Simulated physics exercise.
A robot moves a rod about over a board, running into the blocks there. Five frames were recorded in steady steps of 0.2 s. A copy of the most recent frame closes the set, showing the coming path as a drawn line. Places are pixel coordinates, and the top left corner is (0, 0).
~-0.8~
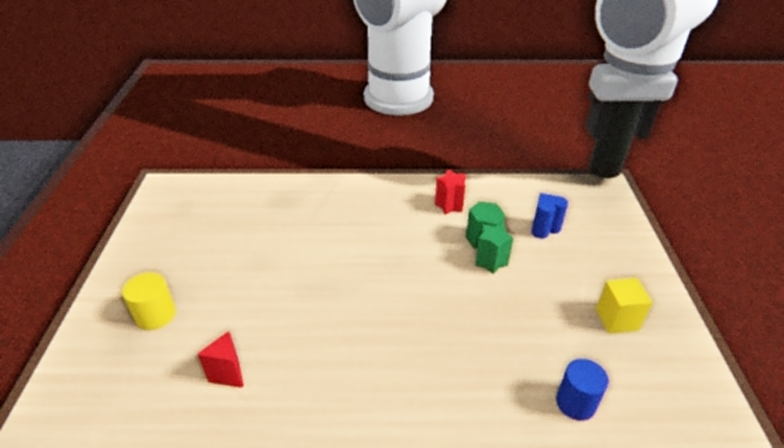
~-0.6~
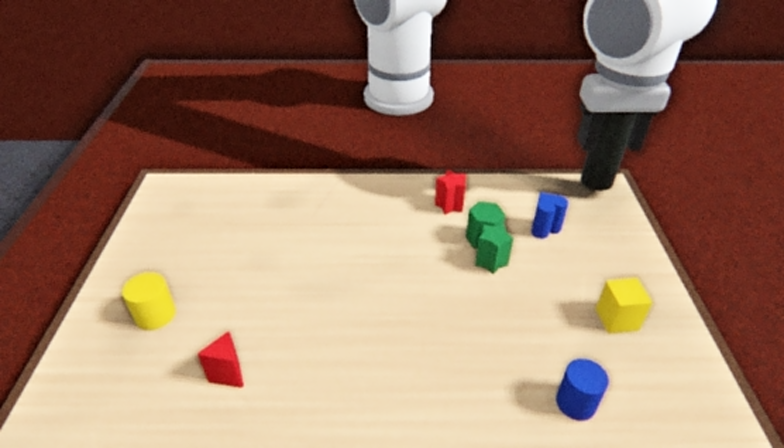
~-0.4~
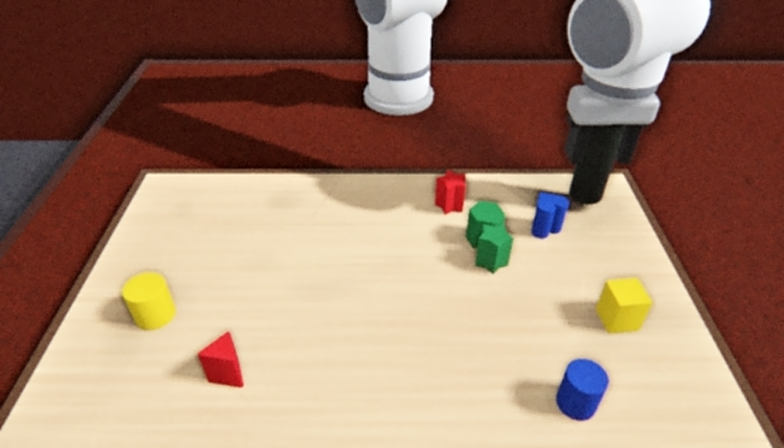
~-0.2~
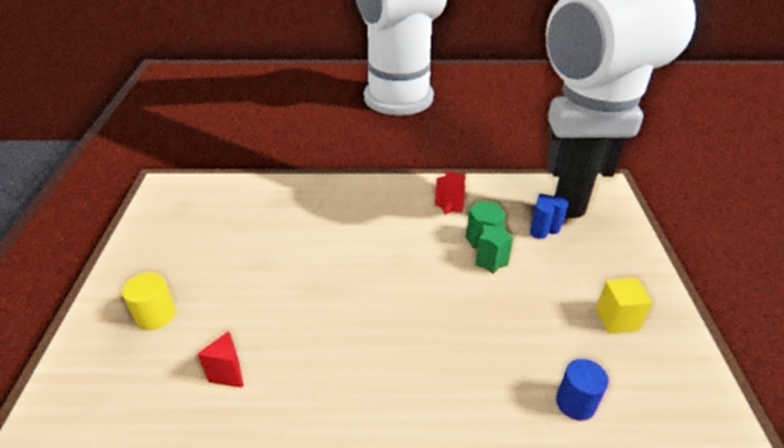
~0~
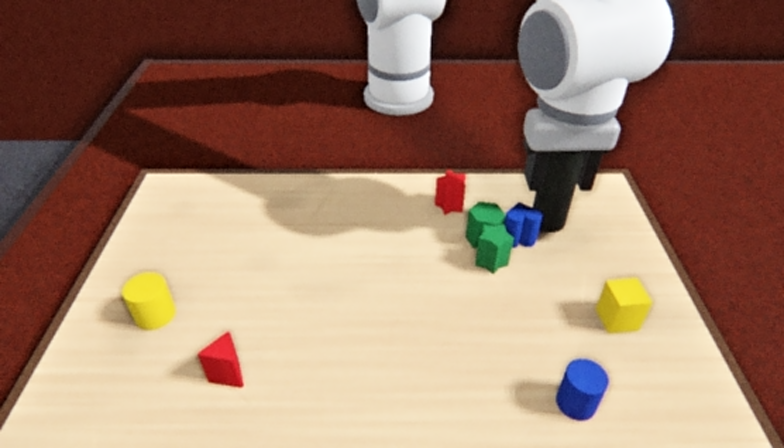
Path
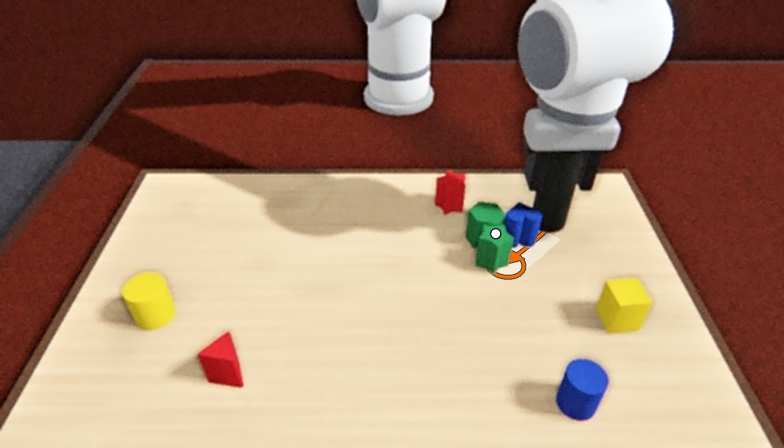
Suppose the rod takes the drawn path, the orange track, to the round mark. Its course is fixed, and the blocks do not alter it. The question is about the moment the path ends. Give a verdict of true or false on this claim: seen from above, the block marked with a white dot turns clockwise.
False - the claim does not hold.
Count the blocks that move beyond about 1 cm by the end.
My forecast: 3 or more.
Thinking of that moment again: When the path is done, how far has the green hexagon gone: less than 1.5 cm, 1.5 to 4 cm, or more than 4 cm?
It goes a little way, 1.5 to 4 cm.
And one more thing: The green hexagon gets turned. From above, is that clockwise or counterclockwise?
Top view: Clockwise.
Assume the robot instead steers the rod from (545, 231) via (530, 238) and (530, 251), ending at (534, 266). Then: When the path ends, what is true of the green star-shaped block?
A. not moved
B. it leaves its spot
The one that fits is B, it leaves its spot.
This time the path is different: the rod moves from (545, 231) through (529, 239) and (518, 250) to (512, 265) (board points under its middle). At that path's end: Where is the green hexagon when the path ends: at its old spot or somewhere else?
The block you're asking about gets moved.
Path on the board, from (545, 231) by way of (533, 242) and (520, 253) to (505, 264); the dot is on the green star-shaped block.
On the path given first. Halfway along, rod (529, 238); green hexagon (468, 209), turned 20° clockwise; green star-shaped block (488, 237), turned 35° anticlockwise; blue heart block (501, 222), turned 40° clockwise.
At the end, rod (507, 254); green hexagon (466, 209), turned 25° clockwise; green star-shaped block (466, 248), turned 25° anticlockwise; blue heart block (478, 230), turned 65° clockwise.
